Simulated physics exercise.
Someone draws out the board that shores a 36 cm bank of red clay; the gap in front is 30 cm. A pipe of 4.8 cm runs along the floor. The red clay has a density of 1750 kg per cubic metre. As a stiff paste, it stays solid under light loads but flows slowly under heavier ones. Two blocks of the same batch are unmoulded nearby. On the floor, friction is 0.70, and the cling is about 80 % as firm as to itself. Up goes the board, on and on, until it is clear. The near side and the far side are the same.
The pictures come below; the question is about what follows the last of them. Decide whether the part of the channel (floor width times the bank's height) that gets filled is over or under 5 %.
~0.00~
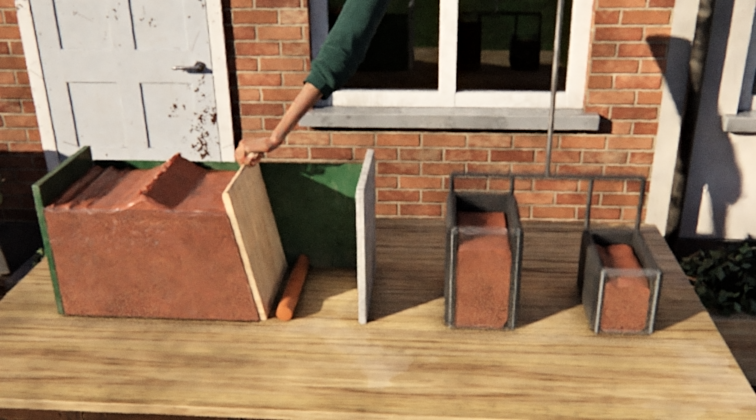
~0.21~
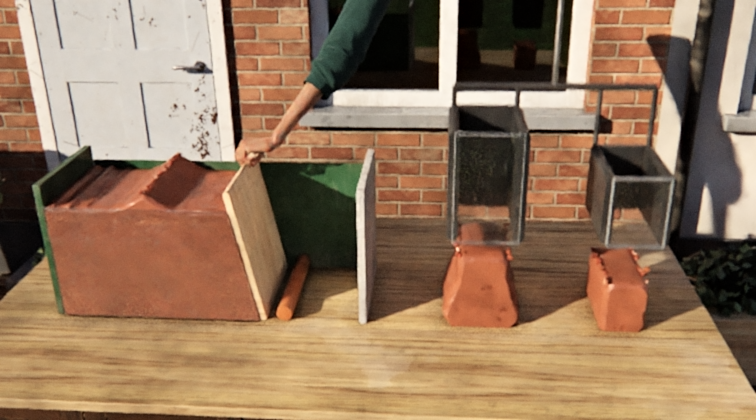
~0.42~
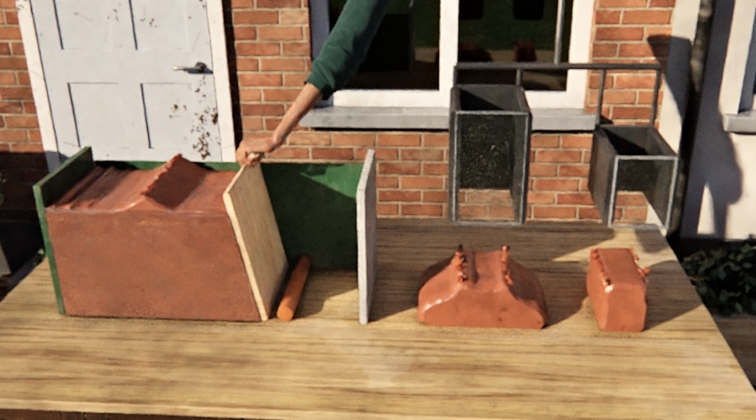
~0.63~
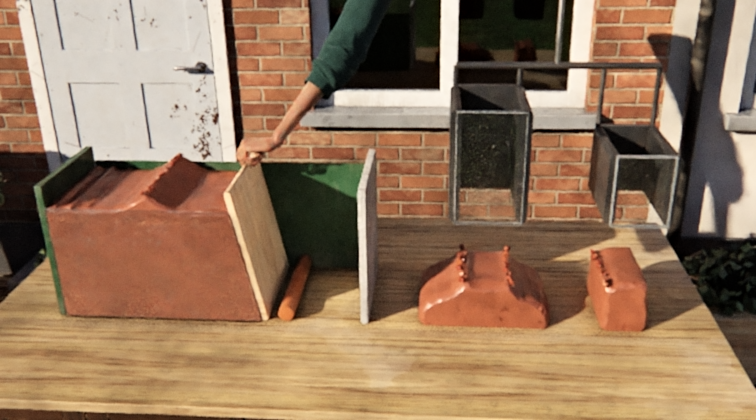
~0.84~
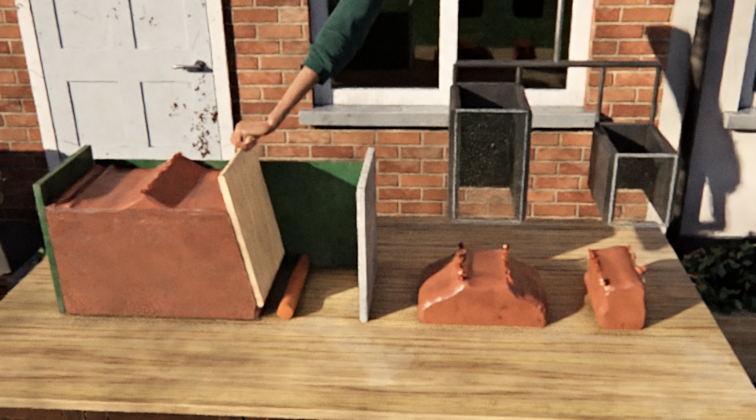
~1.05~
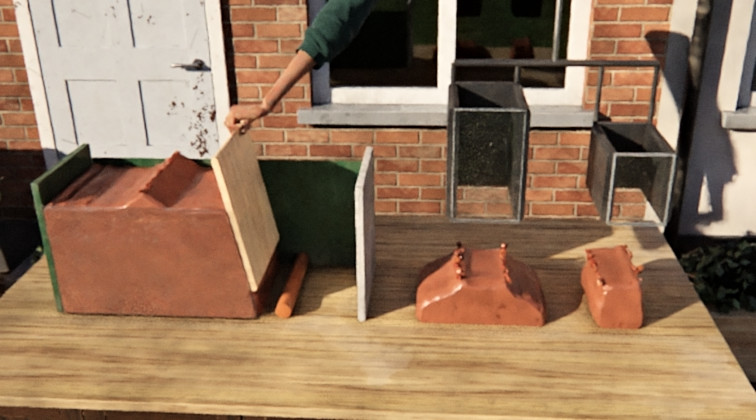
It should end up beyond 5 %.
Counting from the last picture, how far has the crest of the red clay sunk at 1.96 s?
I'd put it at close to 3.5 cm.
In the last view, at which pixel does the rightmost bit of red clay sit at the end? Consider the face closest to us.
Roughly at (315, 304).
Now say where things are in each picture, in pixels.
Top of the board at (226, 211), not yet moved; crest of the red clay at (137, 199); block heights 27 cm, 17 cm (left to right), in the first picture.
Top of the board at (227, 211), not yet moved; crest of the red clay at (138, 198); block heights 23 cm, 16 cm (left to right), in the second picture.
Top of the board at (227, 212), not yet moved; crest of the red clay at (138, 199); block heights 15 cm, 16 cm (left to right), in the third picture.
Top of the board at (228, 211), not yet moved; crest of the red clay at (139, 199); block heights 14 cm, 16 cm (left to right), in the fourth picture.
Top of the board at (222, 194), moved 4.9 cm; crest of the red clay at (138, 198); block heights 14 cm, 15 cm (left to right), in the fifth picture.
Top of the board at (216, 177), moved 10.0 cm; crest of the red clay at (137, 197); block heights 14 cm, 15 cm (left to right), in the sixth picture.
After 1.47 s, the fallen stuff reaches 14 % of the way across, with nothing on top of the pipe; the channel is 4 % full.
After 1.96 s, the fallen stuff reaches 24 % of the way across, with 3.7 cm on top of the pipe; the channel is 8 % full.
After 2.45 s, the fallen stuff reaches 42 % of the way across, with 8.7 cm on top of the pipe; the channel is 15 % full.
After 2.94 s, the fallen stuff reaches 57 % of the way across, with 11 cm on top of the pipe; the channel is 23 % full.
After 3.06 s, the fallen stuff reaches 58 % of the way across, with 11 cm on top of the pipe; the channel is 23 % full.
